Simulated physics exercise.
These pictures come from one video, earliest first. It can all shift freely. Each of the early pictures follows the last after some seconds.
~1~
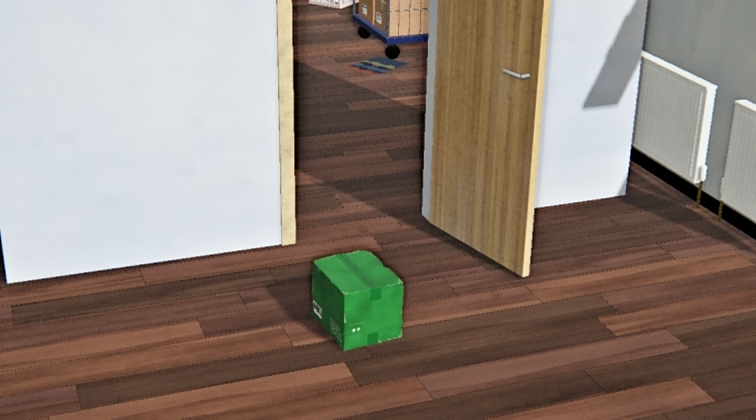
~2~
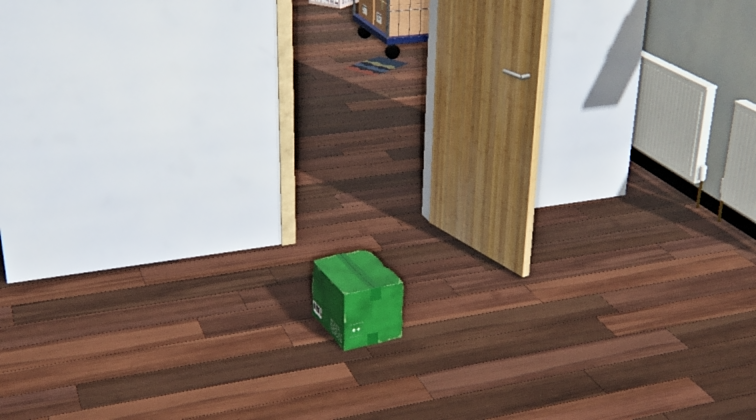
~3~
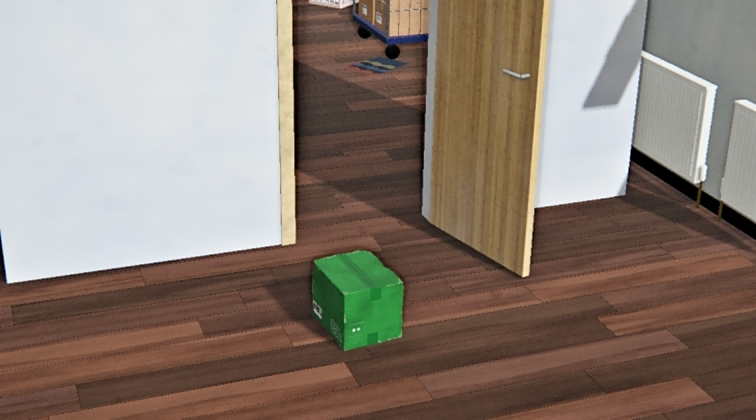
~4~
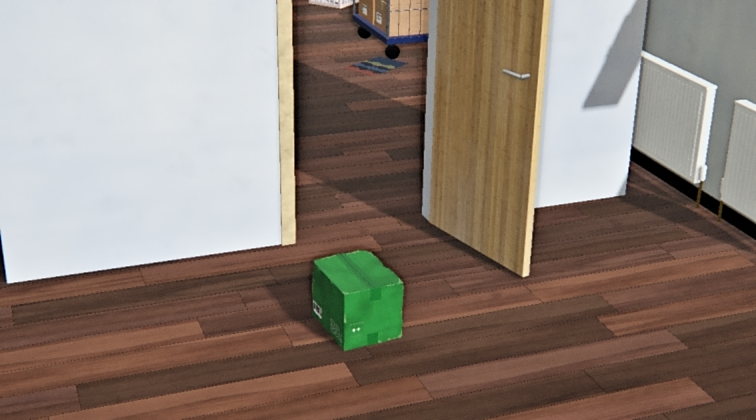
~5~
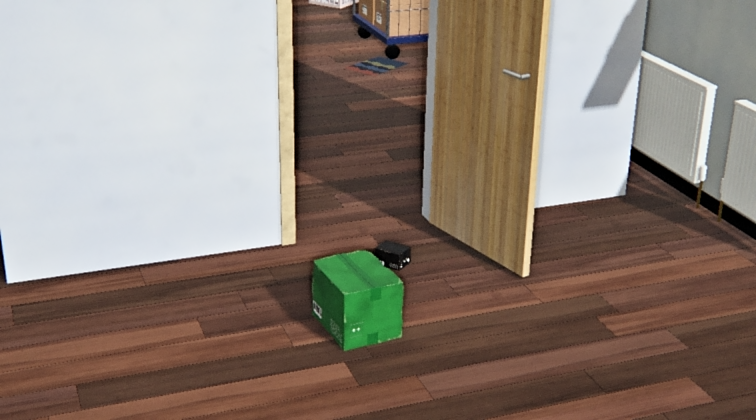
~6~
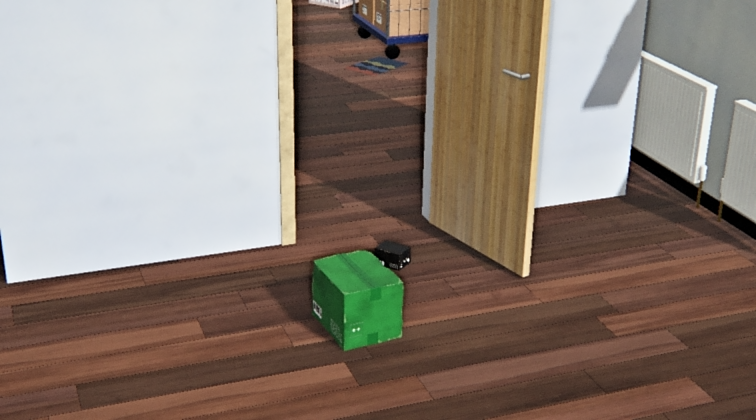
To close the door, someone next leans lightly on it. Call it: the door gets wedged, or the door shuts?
It shuts.
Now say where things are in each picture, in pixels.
The first picture shows door wide open and still; green box (356, 299).
The second picture shows door wide open and still; green box (356, 299).
The third picture shows door wide open and still; green box (356, 299).
The fourth picture shows door wide open and still; green box (356, 299).
The fifth picture shows door wide open and still; green box (356, 299).
The sixth picture shows door wide open and still; black box (393, 255); green box (356, 299).
Then, 1.10 s later than the last frame, door 61° open.
Then, 1.60 s later than the last frame, door 31° open; black box moved about its own width near (352, 247).
Then, 2.00 s later than the last frame, door 6° open; black box moved well along near (325, 230).
When it is over, door 0° open; moved from the start, black box; green box as before. End places, in pixels of the last picture, black box near (318, 220).
